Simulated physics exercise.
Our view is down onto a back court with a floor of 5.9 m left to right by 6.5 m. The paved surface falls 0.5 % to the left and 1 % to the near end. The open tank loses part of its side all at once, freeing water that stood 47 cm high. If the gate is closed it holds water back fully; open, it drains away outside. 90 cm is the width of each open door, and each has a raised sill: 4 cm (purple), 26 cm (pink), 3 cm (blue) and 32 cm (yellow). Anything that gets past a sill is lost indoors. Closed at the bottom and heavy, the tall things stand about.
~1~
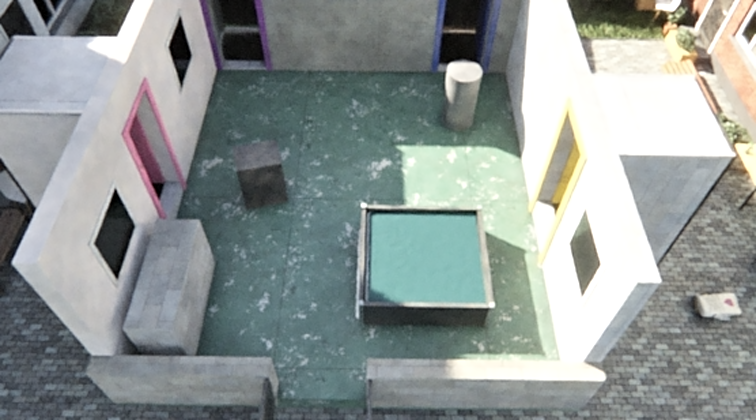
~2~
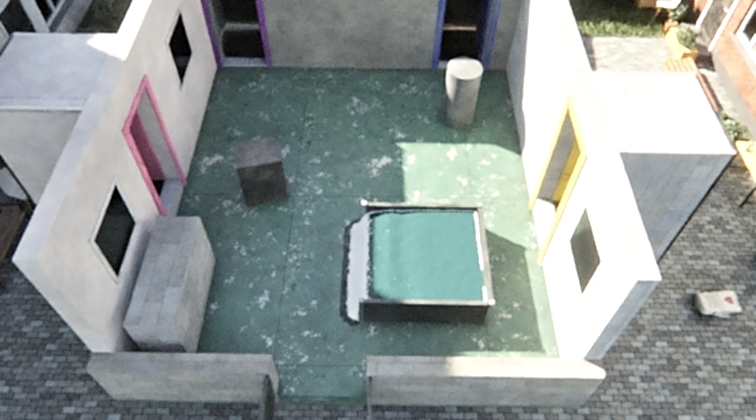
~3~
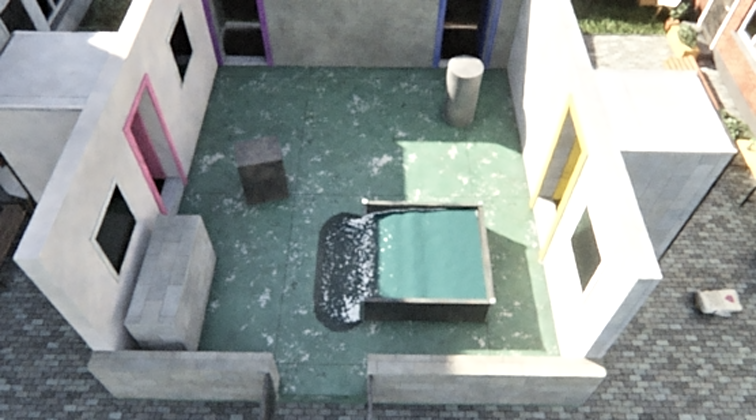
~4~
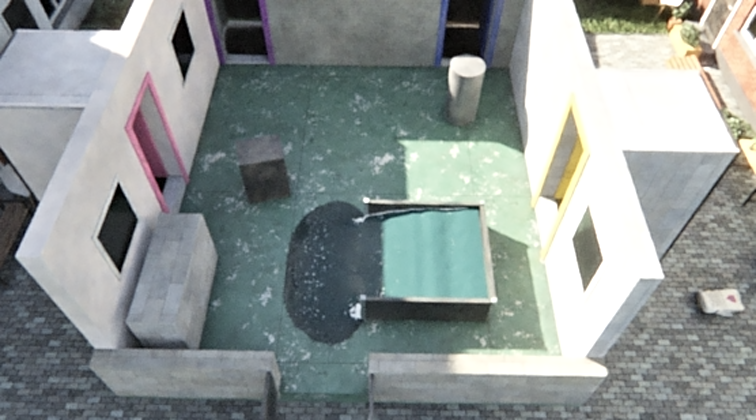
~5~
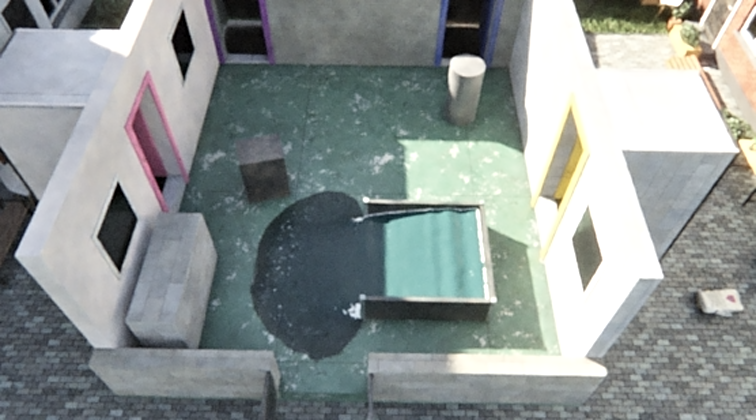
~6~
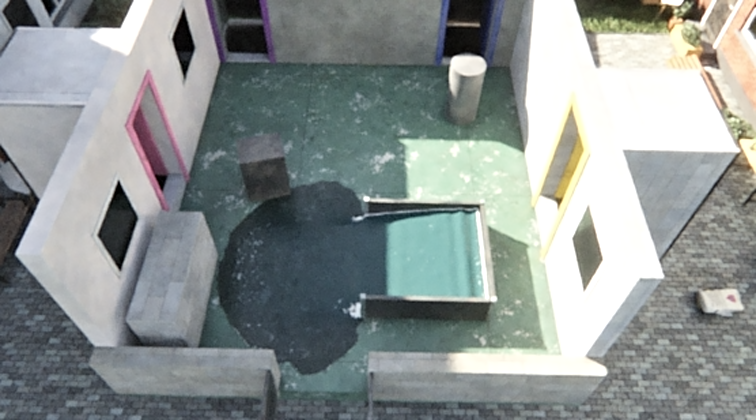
A roofless court with pale walls and a worn green floor is seen from high above, with grey paving outside. A dark-rimmed tank of teal water sits right of centre, with grey blocks to the left, a pale cylinder at the back, and pink, purple, blue and yellow door surrounds. The tank's left side opens and water pours out leftward, spreading into a widening dark pool past the blocks' near edges, while the view stays still.
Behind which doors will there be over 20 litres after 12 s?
Outcome: At the purple door the limit will be outstripped. At the pink door the limit will not be outstripped. At the blue door the limit will not be outstripped. At the yellow door the limit will not be outstripped.
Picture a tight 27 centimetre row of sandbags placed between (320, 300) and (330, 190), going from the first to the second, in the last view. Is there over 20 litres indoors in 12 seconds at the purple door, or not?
Well, at purple the limit is respected.
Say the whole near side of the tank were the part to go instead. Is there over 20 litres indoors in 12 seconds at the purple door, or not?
Compared with the limit, purple is less.
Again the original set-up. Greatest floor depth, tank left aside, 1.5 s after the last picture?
31 cm or so.
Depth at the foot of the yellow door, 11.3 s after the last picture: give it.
About 3.5 cm.
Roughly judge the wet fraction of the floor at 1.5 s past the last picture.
Some 30 per cent of it.
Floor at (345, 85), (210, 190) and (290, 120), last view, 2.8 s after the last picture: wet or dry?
First spot bone dry, second soaked, third soaked.
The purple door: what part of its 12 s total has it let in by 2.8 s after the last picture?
0 percent or so by then.
Then, 0.7 s after the last picture water covers 25 % of the floor and is deepest (28 cm) near (220, 280); purple door not reached, pink door 8 cm at the sill, 0 L in, blue door not reached, yellow door not reached.
Then, 1.5 s after the last picture water covers 30 % of the floor and is deepest (31 cm) near (136, 370); purple door not reached, pink door 23 cm at the sill, 0 L in, blue door not reached, yellow door not reached.
Then, 2.8 s after the last picture water covers 40 % of the floor and is deepest (29 cm) near (155, 300); purple door 3 cm at the sill, 0 L in, pink door 15 cm at the sill, 0 L in, blue door not reached, yellow door not reached.
Then, 6.3 s after the last picture water covers 70 % of the floor and is deepest (9 cm) near (175, 371); purple door 7 cm at the sill, 40 L in, pink door 6 cm at the sill, 1 L in, blue door not reached, yellow door not reached.
Then, 11.3 s after the last picture water covers 95 % of the floor and is deepest (7 cm) near (136, 370); purple door 2 cm at the sill, 50 L in, pink door 3 cm at the sill, 1 L in, blue door 2 cm at the sill, 0 L in, yellow door 4 cm at the sill, 0 L in.
